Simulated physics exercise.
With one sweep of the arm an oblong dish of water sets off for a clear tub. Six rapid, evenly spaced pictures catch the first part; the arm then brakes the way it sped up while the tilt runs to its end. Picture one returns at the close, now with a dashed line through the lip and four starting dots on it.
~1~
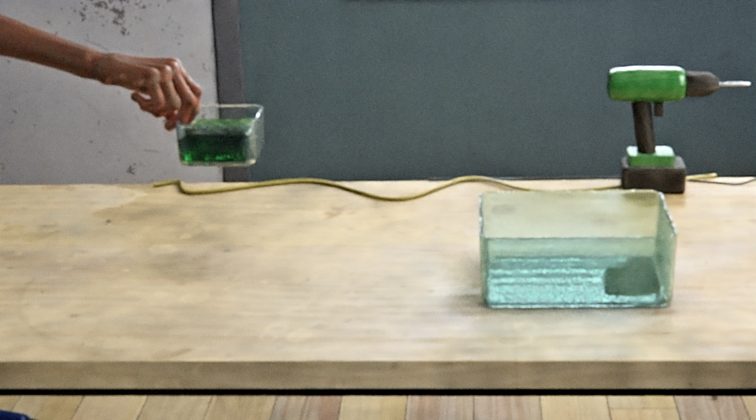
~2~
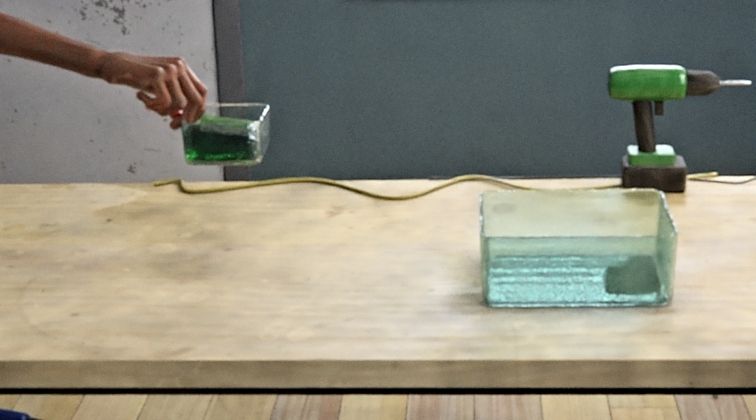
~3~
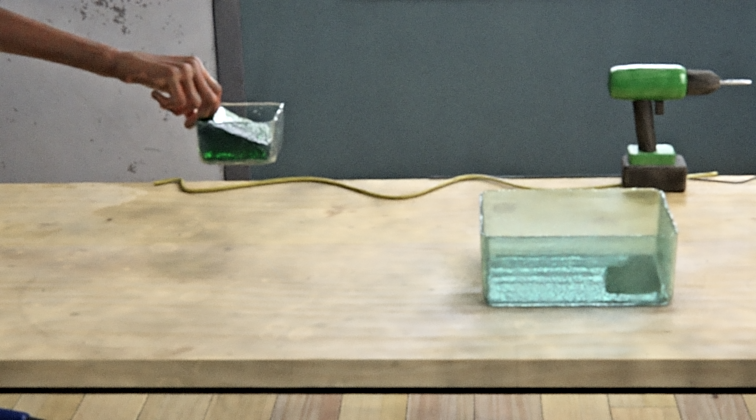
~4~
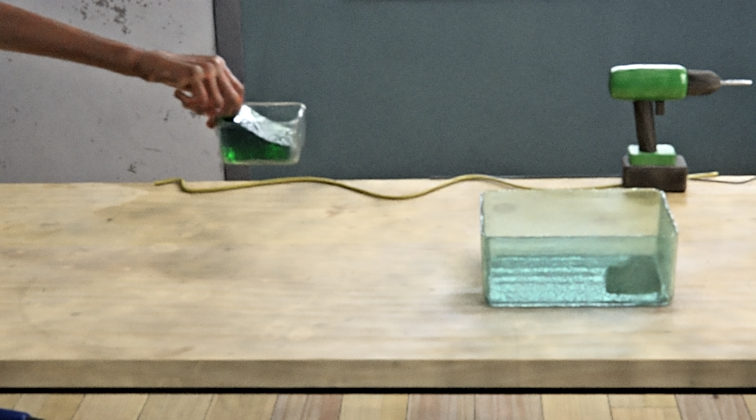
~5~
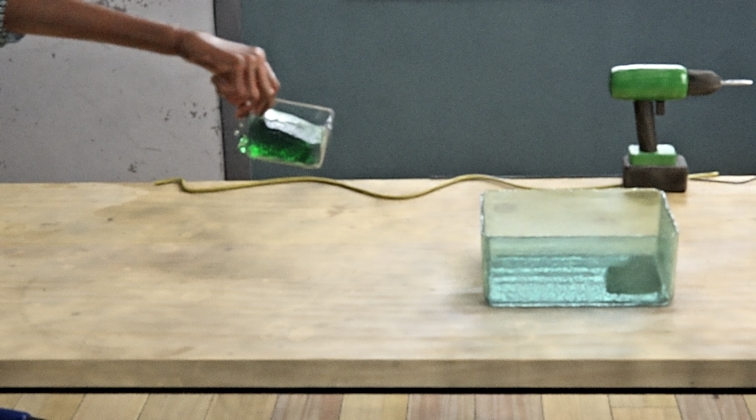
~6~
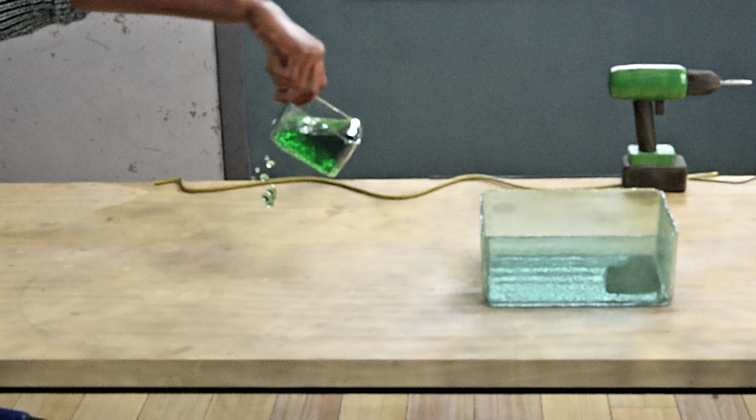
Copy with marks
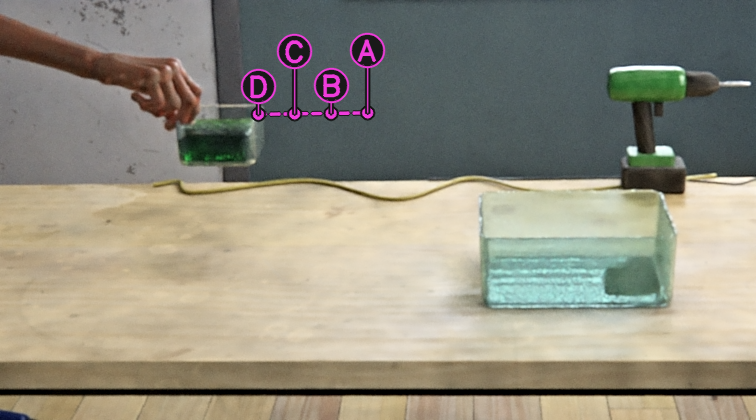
A hand carried a small clear dish of green liquid rightward above a wooden table toward a clear tub, then tipped it, and some liquid spilled over the dish's left side toward the tabletop.
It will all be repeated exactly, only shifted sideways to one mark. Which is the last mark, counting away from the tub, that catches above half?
Dot C.
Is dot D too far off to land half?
Yes, it does.
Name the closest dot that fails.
It is D.
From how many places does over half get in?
Three of the four.
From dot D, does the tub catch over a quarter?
No.
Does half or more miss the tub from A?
No, not at all.
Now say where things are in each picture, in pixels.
Upright, lip at (257, 114); tub from (482, 305) to (672, 304); nothing has left yet.
Upright, lip at (262, 113); nothing has left yet.
Upright, lip at (277, 112); water is over the rim, down to (210, 113).
Upright, lip at (299, 112); water is over the rim, down to (221, 119).
Tipped about 11°, lip at (329, 119); water is over the rim, down to (247, 146).
Tipped about 34°, lip at (358, 134); water is over the rim, down to (272, 202).
On the marked copy, A at (367, 112); B at (331, 113); C at (294, 113); D at (258, 114).
Choosing A, about 77 % lands in the tub, 5 % falls short and 18 % goes beside or beyond.
Choosing B, about 85 % lands in the tub, 5 % falls short and 10 % goes beside or beyond.
Choosing C, about 77 % lands in the tub, 17 % falls short and 6 % goes beside or beyond.
Choosing D, about 11 % lands in the tub, 85 % falls short and 4 % goes beside or beyond.
